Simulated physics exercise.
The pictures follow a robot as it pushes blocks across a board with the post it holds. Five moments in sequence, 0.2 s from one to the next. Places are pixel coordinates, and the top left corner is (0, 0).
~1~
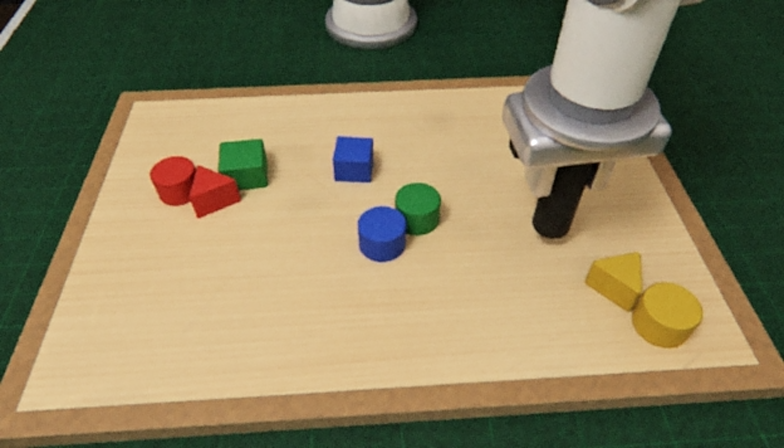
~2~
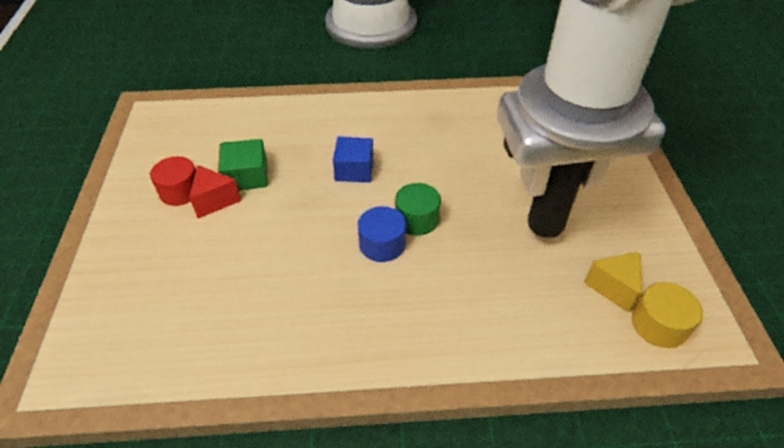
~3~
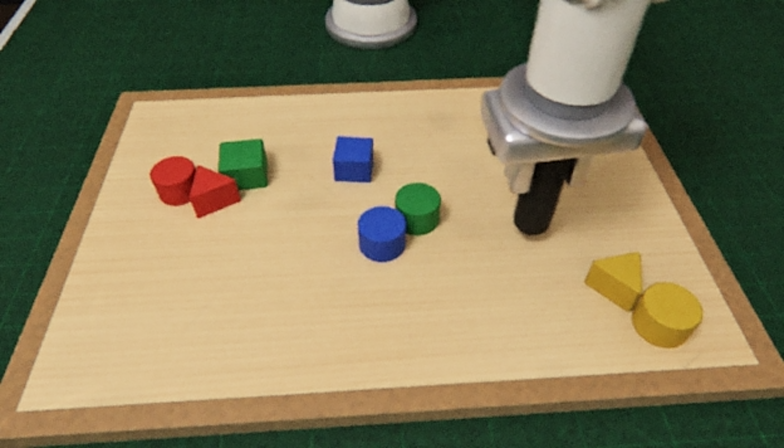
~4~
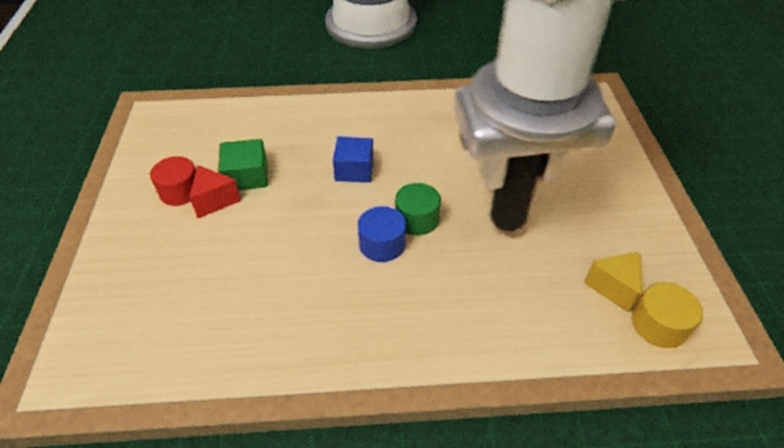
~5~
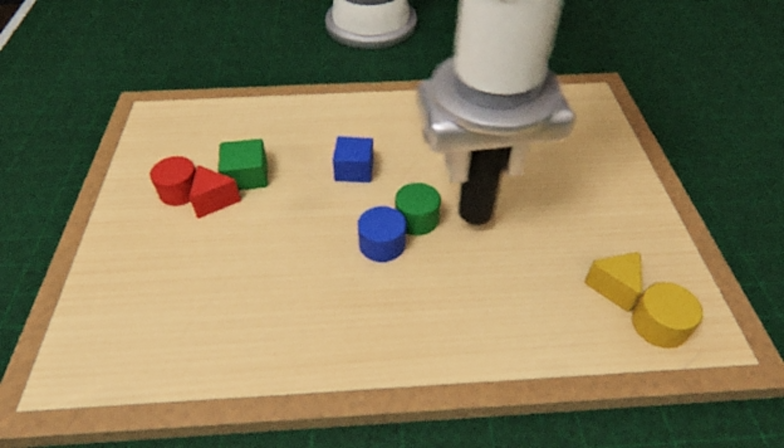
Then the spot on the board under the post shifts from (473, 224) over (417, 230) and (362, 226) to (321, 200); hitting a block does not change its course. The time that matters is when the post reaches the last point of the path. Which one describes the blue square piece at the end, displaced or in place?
That block ends up displaced.
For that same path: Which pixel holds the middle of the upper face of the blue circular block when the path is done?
It is at (339, 234).
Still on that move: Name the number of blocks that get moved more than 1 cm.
Once the path ends, three or more blocks will have shifted.
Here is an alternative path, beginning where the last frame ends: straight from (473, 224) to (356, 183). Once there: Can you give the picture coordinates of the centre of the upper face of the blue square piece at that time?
Pixel (338, 136).
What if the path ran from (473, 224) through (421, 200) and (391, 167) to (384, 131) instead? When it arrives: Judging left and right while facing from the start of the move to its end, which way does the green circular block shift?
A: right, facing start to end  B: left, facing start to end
I'll go with B - left, facing start to end.
On the path given first. One third of the way, post at (417, 218); blue circular block at (373, 225); green circular block at (384, 191).
Two thirds of the way, post at (359, 214); blue circular block at (339, 234); green circular block at (348, 176).
At the end, post at (320, 188); green square piece unmoved; blue square piece at (355, 132), turned 35° clockwise; blue circular block at (339, 234); green circular block at (326, 151).
